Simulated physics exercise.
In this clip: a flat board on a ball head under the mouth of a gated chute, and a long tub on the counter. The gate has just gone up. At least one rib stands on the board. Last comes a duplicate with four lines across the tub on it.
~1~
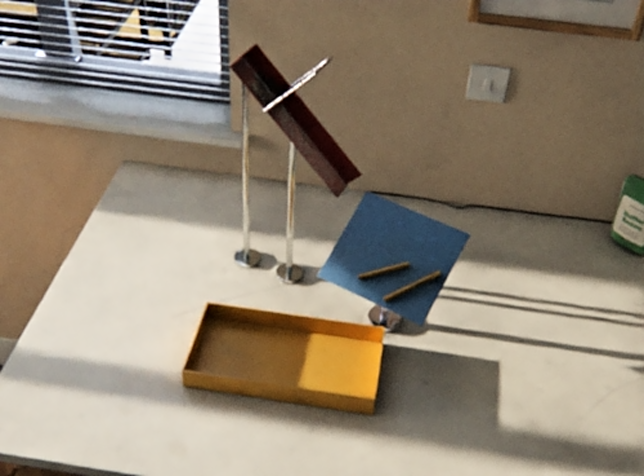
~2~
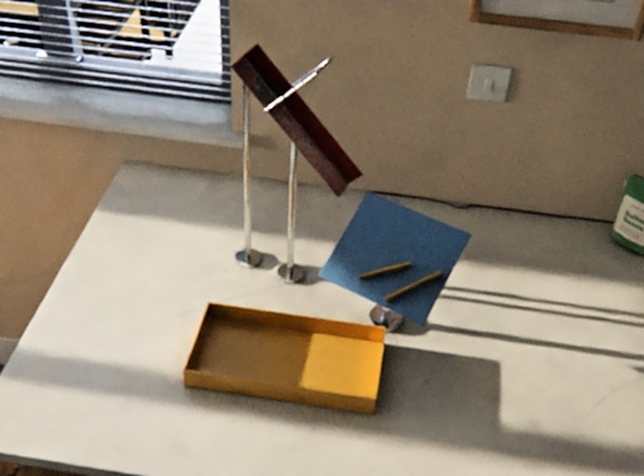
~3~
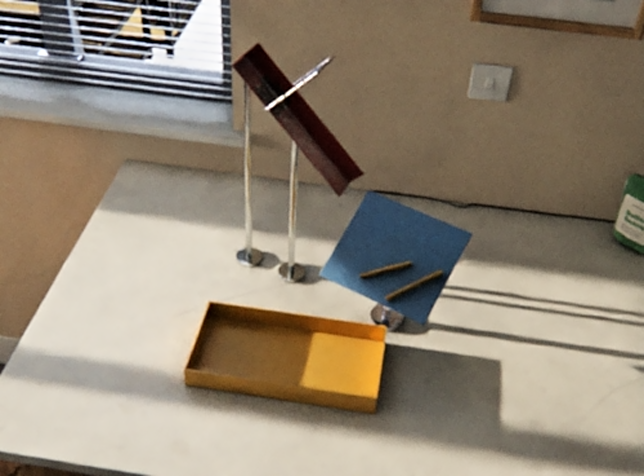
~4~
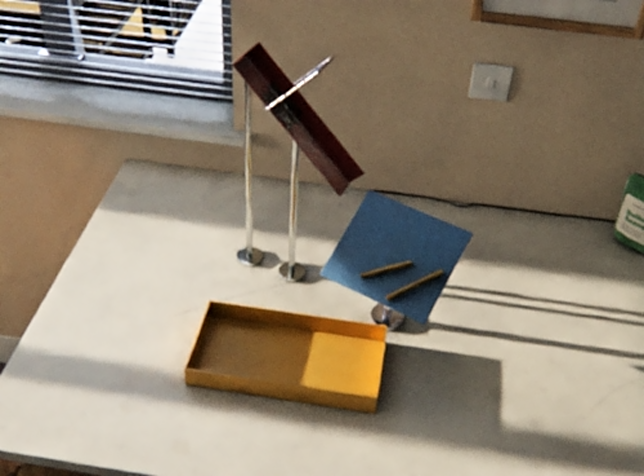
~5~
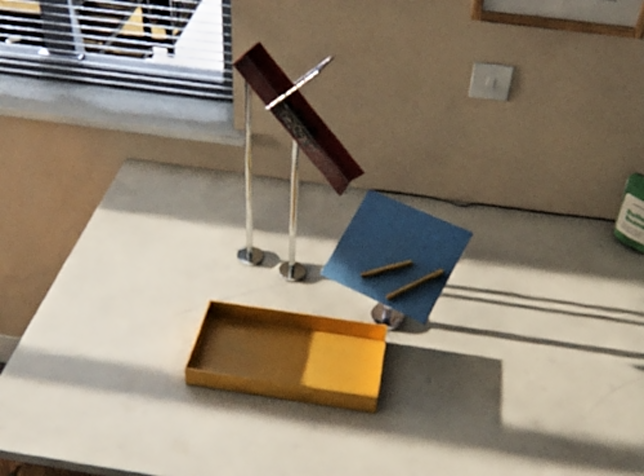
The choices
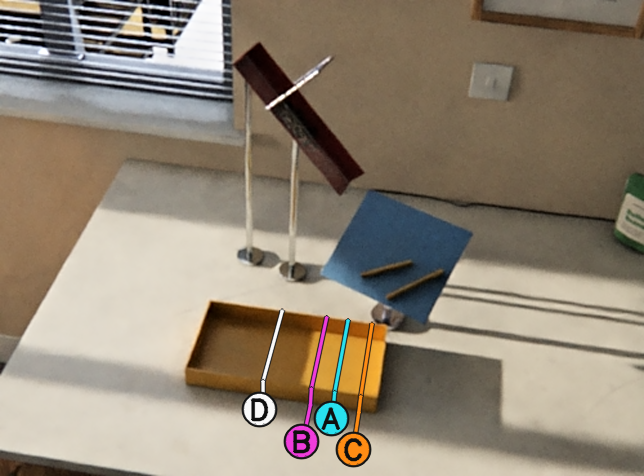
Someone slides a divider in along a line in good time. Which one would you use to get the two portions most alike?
Choose B.
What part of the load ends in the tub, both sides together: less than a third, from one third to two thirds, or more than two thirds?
About that: More than two thirds.
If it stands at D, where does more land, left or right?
The right side.
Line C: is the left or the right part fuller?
The left side.
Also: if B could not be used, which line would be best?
That would be A.
On the marked copy, line A crosses the front rim at (334, 391); line B crosses the front rim at (311, 387); line C crosses the front rim at (360, 395); line D crosses the front rim at (263, 380).
For line A, of what is caught, the larger part on the left of the divider, roughly a quarter on the right.
For line B, of what is caught, roughly two thirds on the left of the divider, roughly a third on the right.
For line C, of what is caught, every piece on the left of the divider, not one piece on the right.
For line D, of what is caught, not one piece on the left of the divider, every piece on the right.
